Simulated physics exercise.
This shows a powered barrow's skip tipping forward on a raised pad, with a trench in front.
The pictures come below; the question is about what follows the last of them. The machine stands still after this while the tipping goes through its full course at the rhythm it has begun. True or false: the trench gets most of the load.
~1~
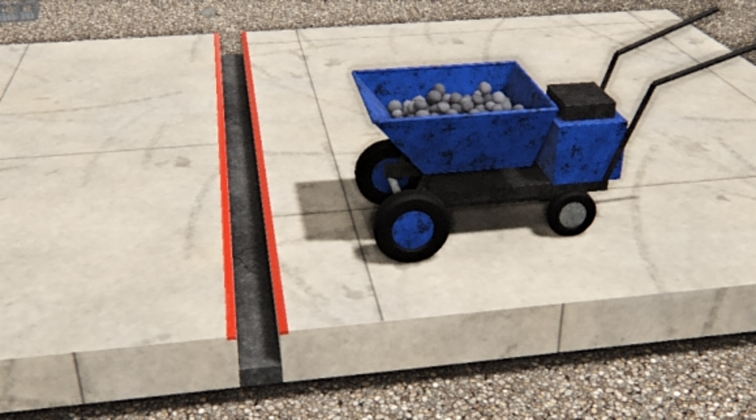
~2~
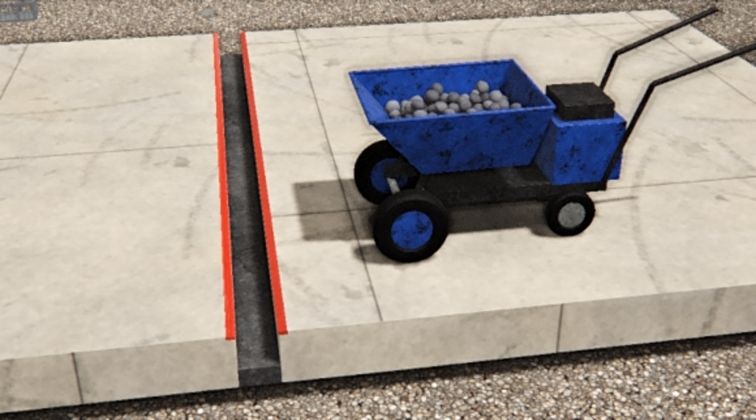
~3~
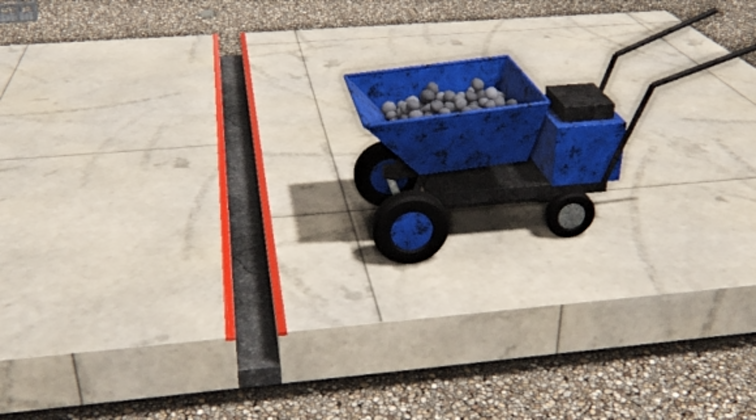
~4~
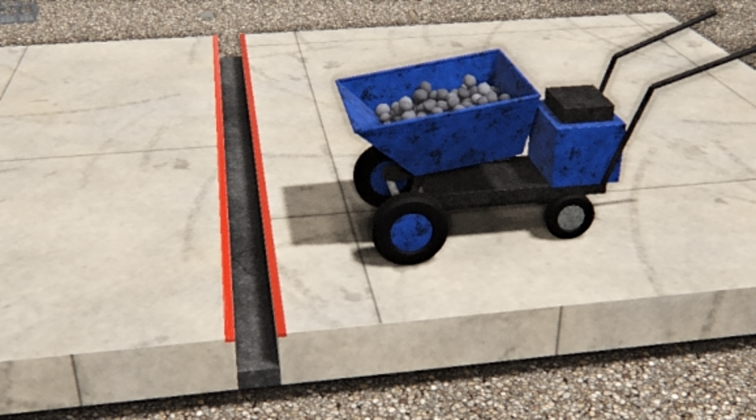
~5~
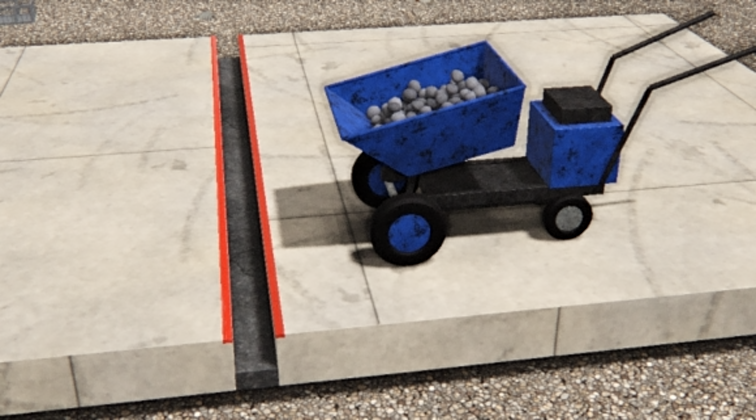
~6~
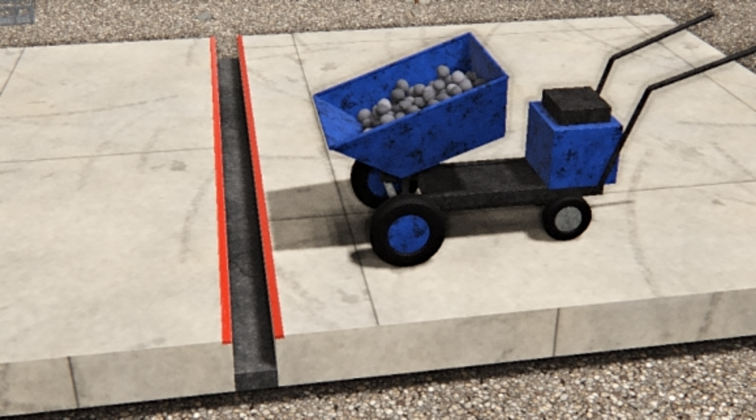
True.
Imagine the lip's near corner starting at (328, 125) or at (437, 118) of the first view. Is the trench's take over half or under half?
A minority at the first place, then a minority at the second.
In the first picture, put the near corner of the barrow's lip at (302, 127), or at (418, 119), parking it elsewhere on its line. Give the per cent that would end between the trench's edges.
Some 0 in a hundred, then some 30 in a hundred.
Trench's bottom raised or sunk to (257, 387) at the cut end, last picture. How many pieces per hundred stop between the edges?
Estimated share: Approx. 80 per cent.
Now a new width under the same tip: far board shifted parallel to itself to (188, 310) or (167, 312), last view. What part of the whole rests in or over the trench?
100 %, 100 %.
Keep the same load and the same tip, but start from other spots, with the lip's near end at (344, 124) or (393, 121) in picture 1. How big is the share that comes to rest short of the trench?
0 and 20 in a hundred, in that order.
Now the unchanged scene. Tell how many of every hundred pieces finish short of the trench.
That share comes out near 10 in a hundred.
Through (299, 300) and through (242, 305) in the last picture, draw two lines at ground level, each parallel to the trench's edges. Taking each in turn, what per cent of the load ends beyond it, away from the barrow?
Close to 90 per cent, then close to 30 per cent.
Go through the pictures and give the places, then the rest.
Lip of the skip at (374, 122), level; top of the load at (468, 107), round cobbles; first edge of the trench at (279, 297); far edge at (229, 302), the trench under half as wide as the skip, and about as deep as wide, in the first picture.
Lip of the skip at (371, 123), level; top of the load at (465, 106), in the second picture.
Lip of the skip at (365, 126), tipped barely; top of the load at (472, 111), in the third picture.
Lip of the skip at (356, 132), tipped a little; top of the load at (477, 101), in the fourth picture.
Lip of the skip at (343, 139), tipped a little; top of the load at (466, 96), in the fifth picture.
Lip of the skip at (331, 148), tipped clearly; top of the load at (453, 91); first edge of the trench at (275, 301); far edge at (225, 306), in the sixth picture.
Soon after the last picture, skip tipped steeply; all in the skip.
A little later, skip tipped right over; nearly all in the skip; a stray few short of the trench; a small part in or heaped over the trench; a stray few falling.
Later still, skip tipped right over; a small part in the skip; a small part short of the trench; about two thirds in or heaped over the trench; a small part beyond it.
At rest, skip tipped right over; a small part in the skip; a small part short of the trench; about two thirds in or heaped over the trench; a small part beyond it.
